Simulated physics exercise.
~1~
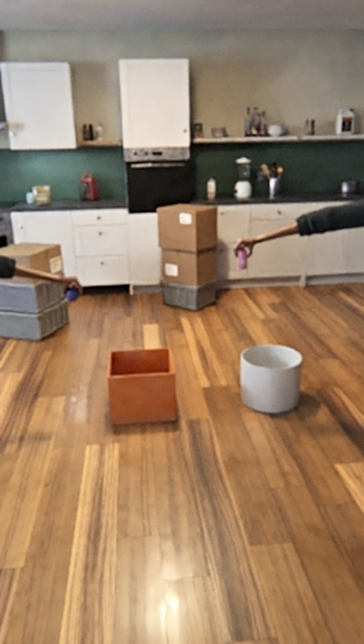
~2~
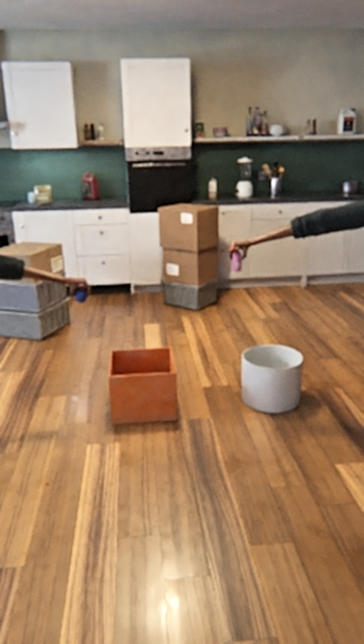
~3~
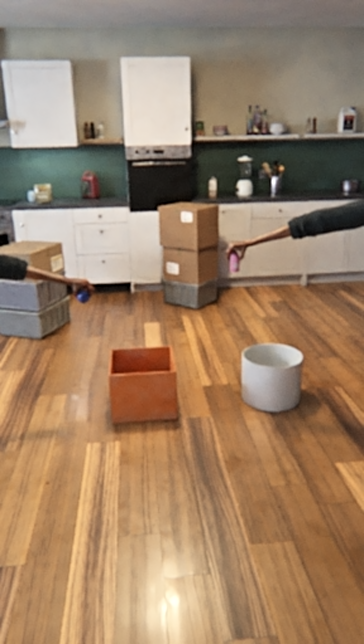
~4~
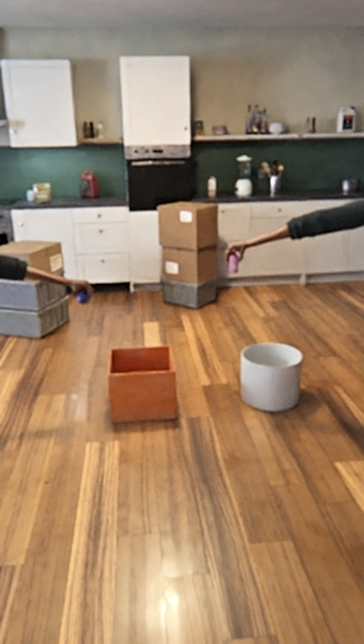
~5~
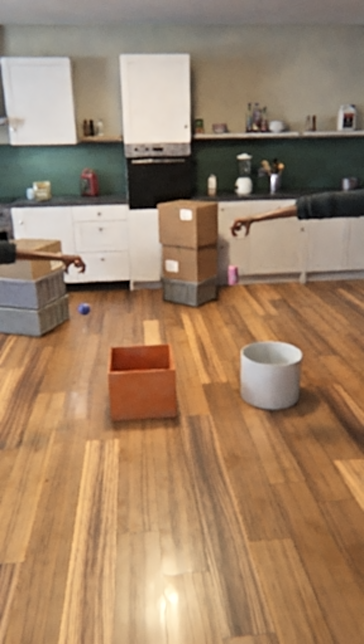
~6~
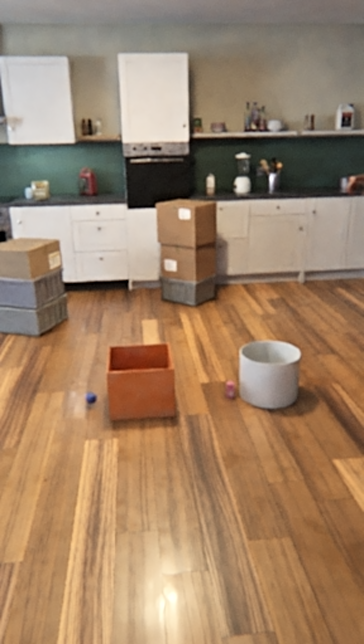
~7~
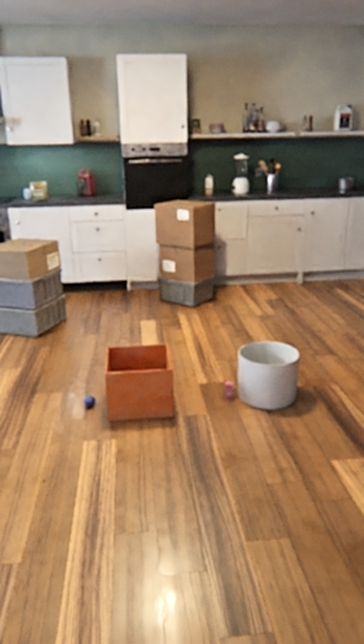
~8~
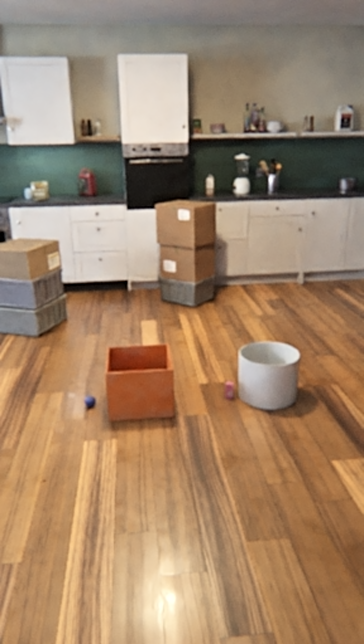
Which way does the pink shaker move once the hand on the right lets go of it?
It moves down, dropping from the hand to the floor beside the round pale bin.
